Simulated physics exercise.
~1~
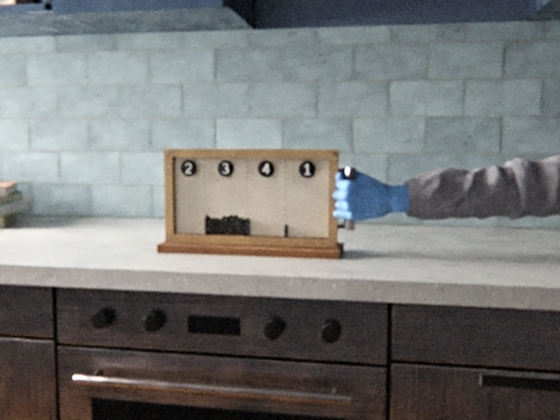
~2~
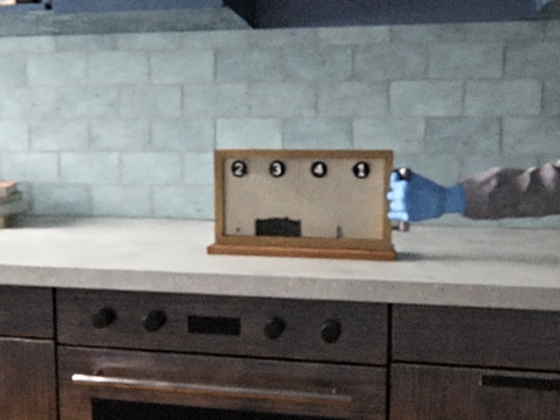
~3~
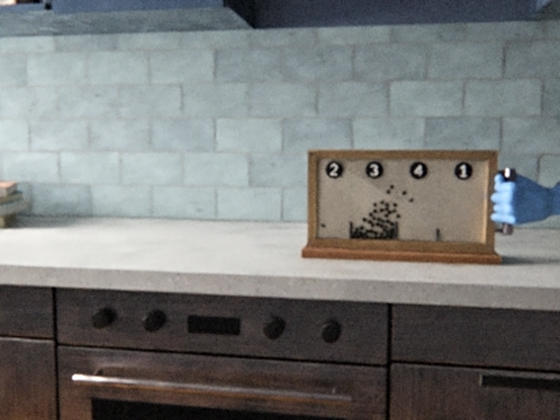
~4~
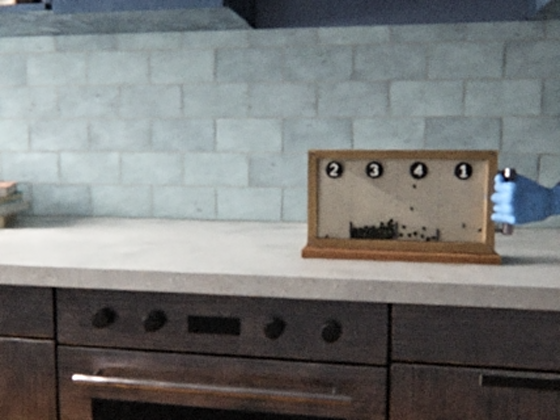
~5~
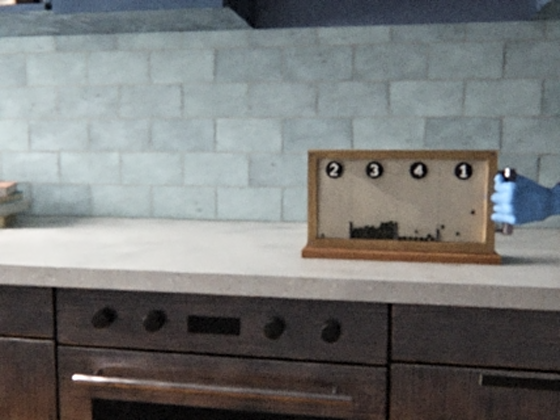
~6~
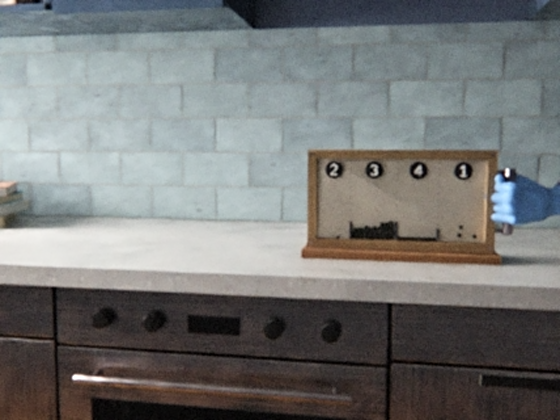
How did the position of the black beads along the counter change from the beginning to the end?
At the start the beads were above the middle of the oven, and by the end they were well to the right, near the oven's right edge, still lying low in the case.
